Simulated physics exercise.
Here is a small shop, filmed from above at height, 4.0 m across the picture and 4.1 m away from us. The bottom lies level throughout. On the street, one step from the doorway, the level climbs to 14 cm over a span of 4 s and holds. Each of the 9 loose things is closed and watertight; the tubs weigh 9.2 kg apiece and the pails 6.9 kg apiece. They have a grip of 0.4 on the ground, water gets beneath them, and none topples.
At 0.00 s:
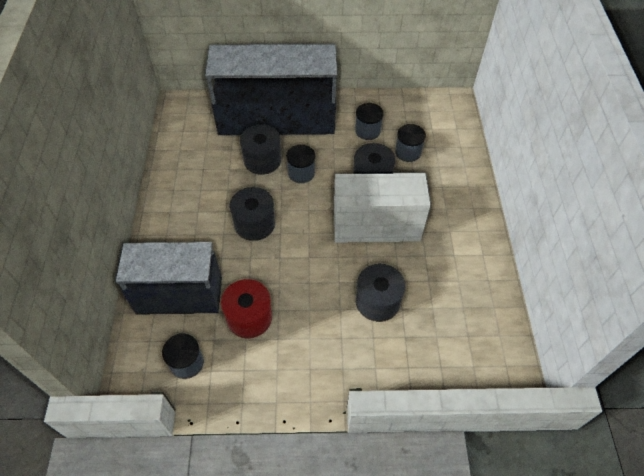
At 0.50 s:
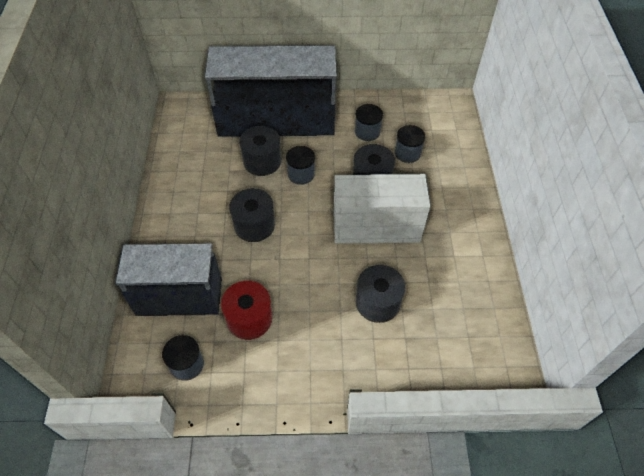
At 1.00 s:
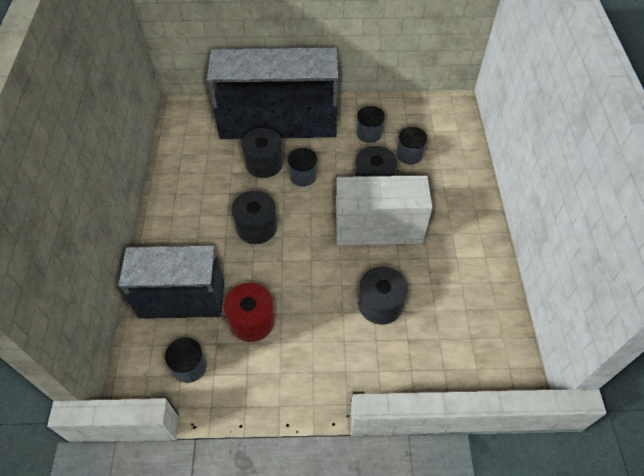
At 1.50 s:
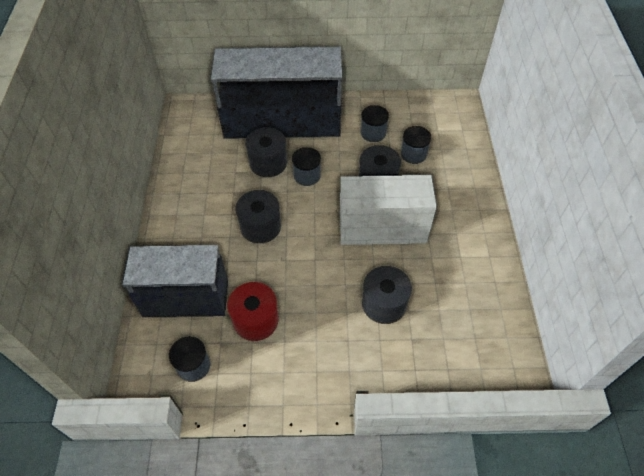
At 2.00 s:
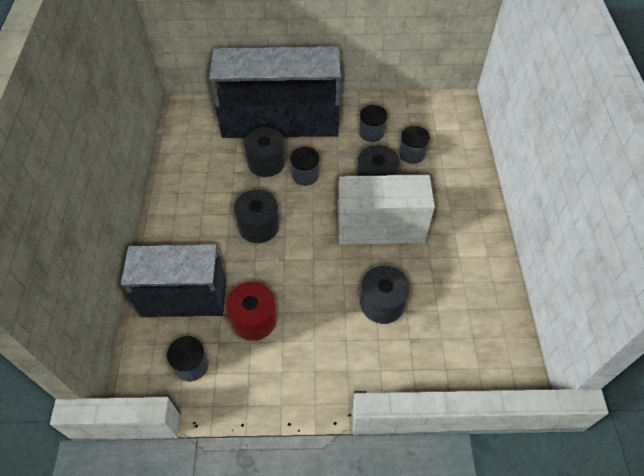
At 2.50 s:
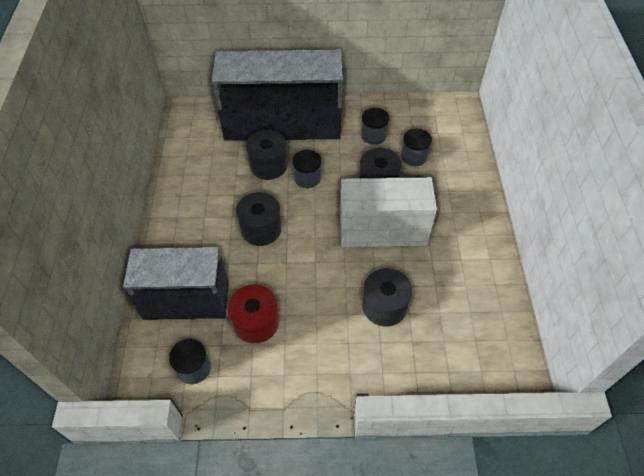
Small walled shop seen from above, a red tub standing among dark tubs and blocks, water barely showing at the doorway.
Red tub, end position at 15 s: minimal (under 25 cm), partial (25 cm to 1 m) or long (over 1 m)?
It's set to be hauled off.
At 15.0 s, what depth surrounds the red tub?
Roughly 8 cm deep.
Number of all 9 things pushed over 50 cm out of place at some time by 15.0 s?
7.
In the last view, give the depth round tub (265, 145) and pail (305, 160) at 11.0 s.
First about 8 cm, second about 7 cm.
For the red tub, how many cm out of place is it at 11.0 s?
By that time, close to 250 cm.
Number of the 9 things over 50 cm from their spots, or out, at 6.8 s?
1.
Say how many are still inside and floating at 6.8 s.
I'd say 0 of them.
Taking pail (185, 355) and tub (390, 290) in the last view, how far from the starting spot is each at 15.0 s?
They sit 10 cm and 20 cm away, in the order given.
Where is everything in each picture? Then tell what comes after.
The red tub at (246, 301), on the bottom; water covers 0.0 m2; 0 of 9 have shifted, in the first picture.
The red tub at (246, 302) rests on the ground; 0.0 m2 under water; 0 of 9 have shifted, in the second picture.
The red tub at (248, 304) rests on the ground; water covers 0.0 m2; 0 of 9 have shifted, in the third picture.
The red tub at (252, 303) rests on the ground; 0.0 m2 under water; 0 of 9 have shifted, in the fourth picture.
The red tub at (250, 303), on the bottom; water covers 0.0 m2; 0 of 9 have shifted, in the fifth picture.
The red tub at (252, 306), on the bottom; water covers 0.1 m2; 0 of 9 have shifted, in the sixth picture.
After 3.5 s the red tub is near (252, 306), 0.0 m from its start, aground; 0 afloat.
After 6.8 s the red tub is near (297, 195), 1.3 m from its start, aground; 0 afloat.
After 11.0 s the red tub is near (388, 134), 2.6 m from its start, aground; 2 afloat.
After 15.0 s the red tub is near (403, 177), 2.1 m from its start, afloat; 9 afloat.
